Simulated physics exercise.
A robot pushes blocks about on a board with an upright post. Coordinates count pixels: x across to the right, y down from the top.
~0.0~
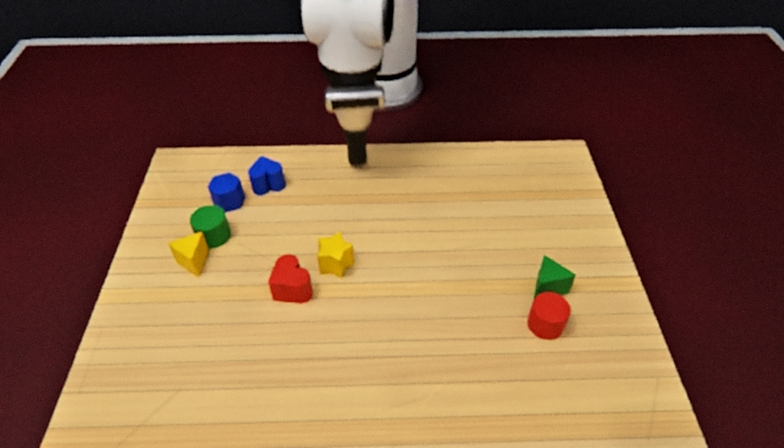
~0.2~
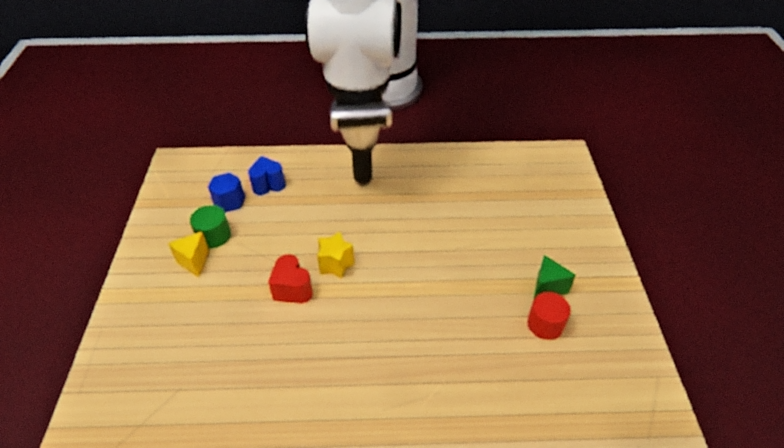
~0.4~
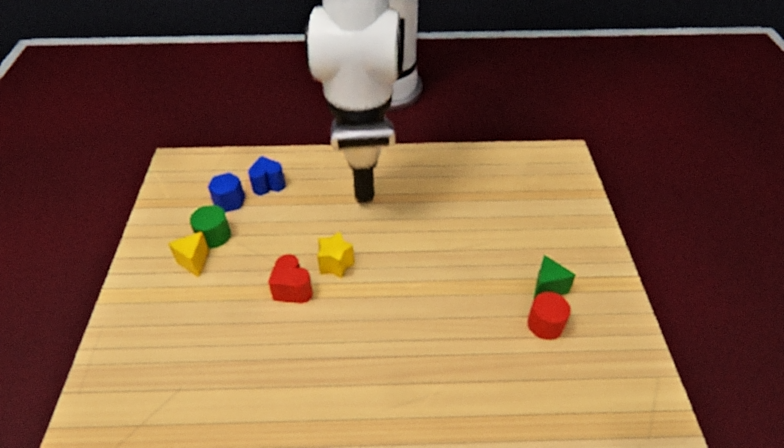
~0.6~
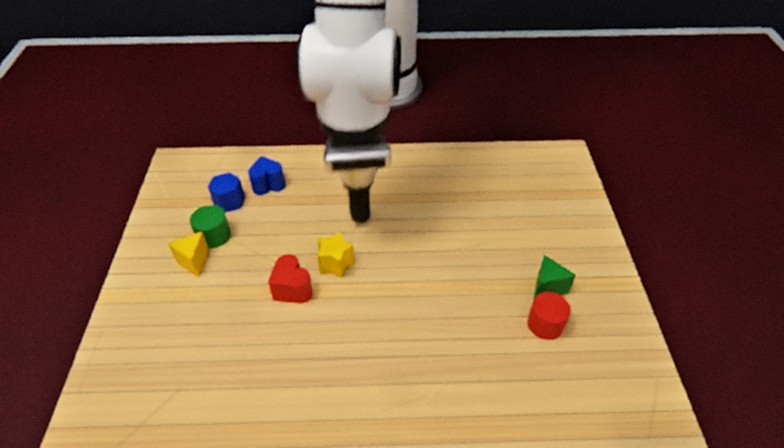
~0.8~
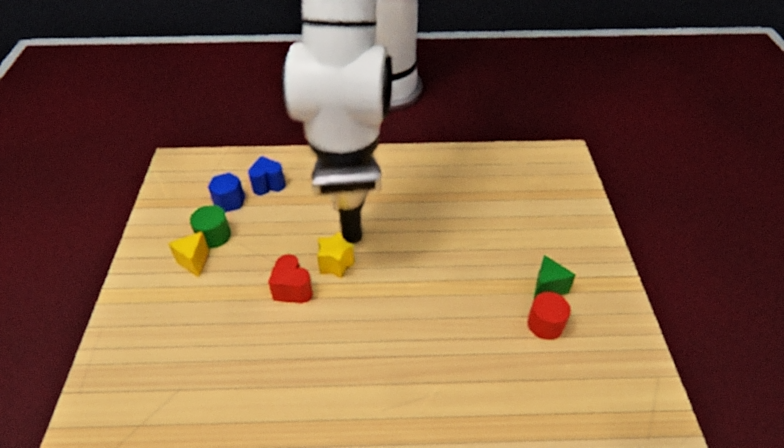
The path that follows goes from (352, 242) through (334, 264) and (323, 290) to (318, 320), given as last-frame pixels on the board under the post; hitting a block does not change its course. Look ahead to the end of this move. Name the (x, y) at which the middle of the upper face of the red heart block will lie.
My best guess is (273, 289).
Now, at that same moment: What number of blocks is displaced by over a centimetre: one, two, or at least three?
The way I see it, the answer is two.
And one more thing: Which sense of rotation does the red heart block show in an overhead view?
Direction: Clockwise.
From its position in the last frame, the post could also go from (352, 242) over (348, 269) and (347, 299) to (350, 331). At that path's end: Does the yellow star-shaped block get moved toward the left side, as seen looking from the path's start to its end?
No - that is not the case.
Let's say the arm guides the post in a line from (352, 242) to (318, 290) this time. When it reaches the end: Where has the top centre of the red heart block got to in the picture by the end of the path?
The spot you're after is about (273, 284) in the image.
What follows on the original path. One third of the way, post at (333, 258); yellow star-shaped block at (321, 264), turned 30° anticlockwise.
Two thirds of the way, post at (322, 284); red heart block at (277, 284), turned 60° clockwise; yellow star-shaped block at (306, 292), turned 20° anticlockwise.
At the end, post at (317, 314); red heart block at (273, 289), turned 85° clockwise; yellow star-shaped block at (289, 313), turned 15° clockwise.
